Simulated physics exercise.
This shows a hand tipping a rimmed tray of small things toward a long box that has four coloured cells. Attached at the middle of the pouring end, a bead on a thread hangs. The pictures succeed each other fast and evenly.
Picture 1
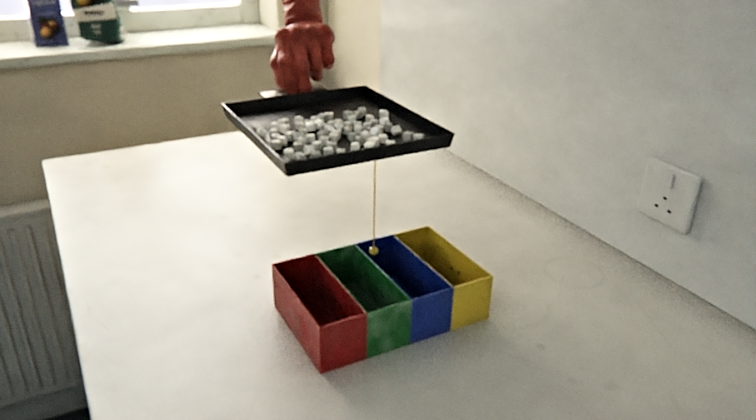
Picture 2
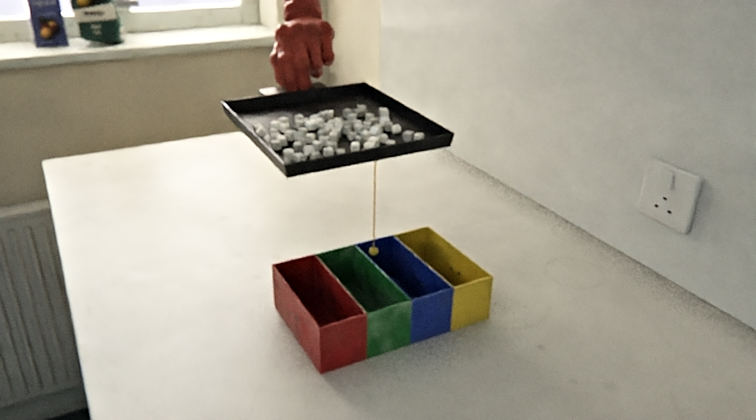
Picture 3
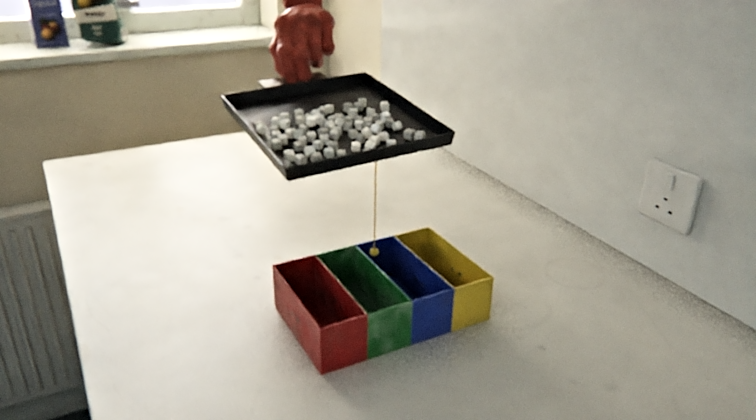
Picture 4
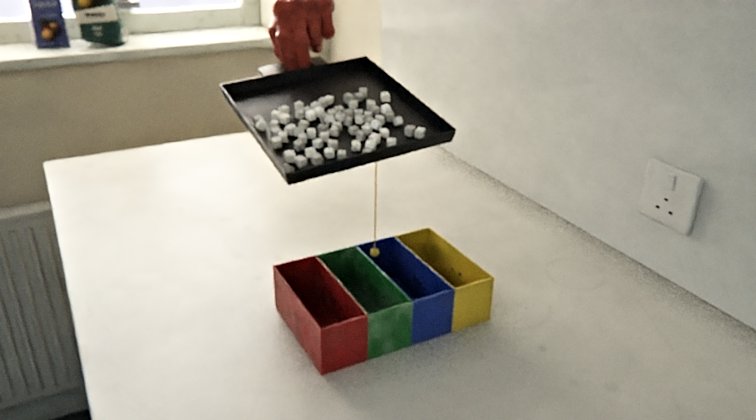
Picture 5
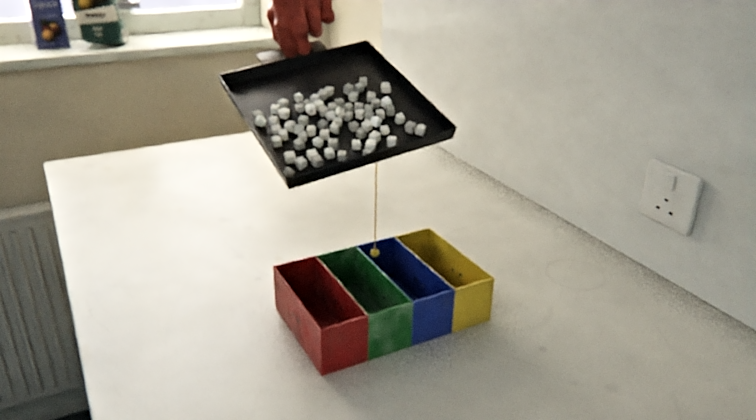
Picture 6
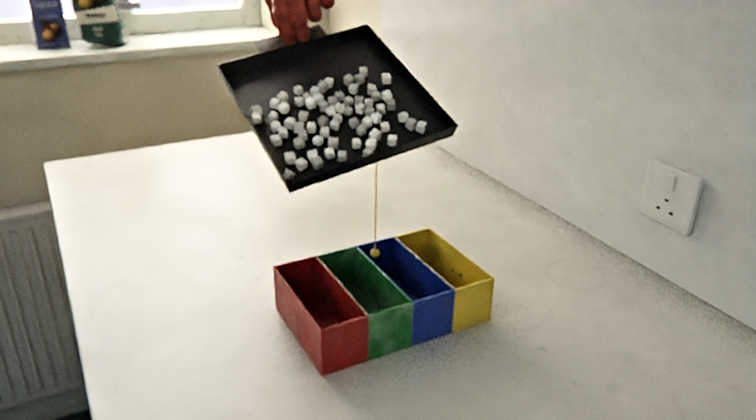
At first, a hand holds a black rimmed tray of small white cubes nearly level above a box with red, green, blue and yellow cells, a bead hanging on a thread beneath. Then the hand raises the tray's far side, steadily steepening it, while the near edge slants lower at the left corner.
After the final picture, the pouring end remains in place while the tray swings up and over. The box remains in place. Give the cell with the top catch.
Top catch: The red cell.
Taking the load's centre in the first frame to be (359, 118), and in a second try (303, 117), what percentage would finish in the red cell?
Around 40 then around 60 per cent.
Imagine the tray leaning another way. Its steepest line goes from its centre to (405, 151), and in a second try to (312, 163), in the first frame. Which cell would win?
The first time it's the yellow cell, the second time it's the red one.
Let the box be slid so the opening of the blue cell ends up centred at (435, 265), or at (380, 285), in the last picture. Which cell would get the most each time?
First try: The red one. Second try: The green one.
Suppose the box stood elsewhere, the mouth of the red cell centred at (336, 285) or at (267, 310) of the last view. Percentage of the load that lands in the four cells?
Roughly 60% on the first try and 100% on the second.
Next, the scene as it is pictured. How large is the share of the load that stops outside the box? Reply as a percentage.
I'd put it near 20 per cent of the load.
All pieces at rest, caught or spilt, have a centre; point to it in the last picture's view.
Somewhere close to (331, 334) in the last picture.
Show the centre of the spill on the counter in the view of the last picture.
Somewhere near (265, 369), I think.
Just after the last frame, tray tipped steeply; almost all on the tray; about a tenth falling or outside the box.
A moment on, tray tipped past a quarter turn; roughly half on the tray; about a tenth in the green cell; about a tenth in the red cell; just a few in the blue cell; roughly a third falling or outside the box.
Further on, tray tipped past a quarter turn; roughly half in the red cell; roughly a quarter in the green cell; about a tenth in the blue cell; roughly a quarter falling or outside the box.
When it is over, tray tipped past a quarter turn; roughly half in the red cell; roughly a quarter in the green cell; about a tenth in the blue cell; not one in the yellow cell; roughly a quarter outside the box.
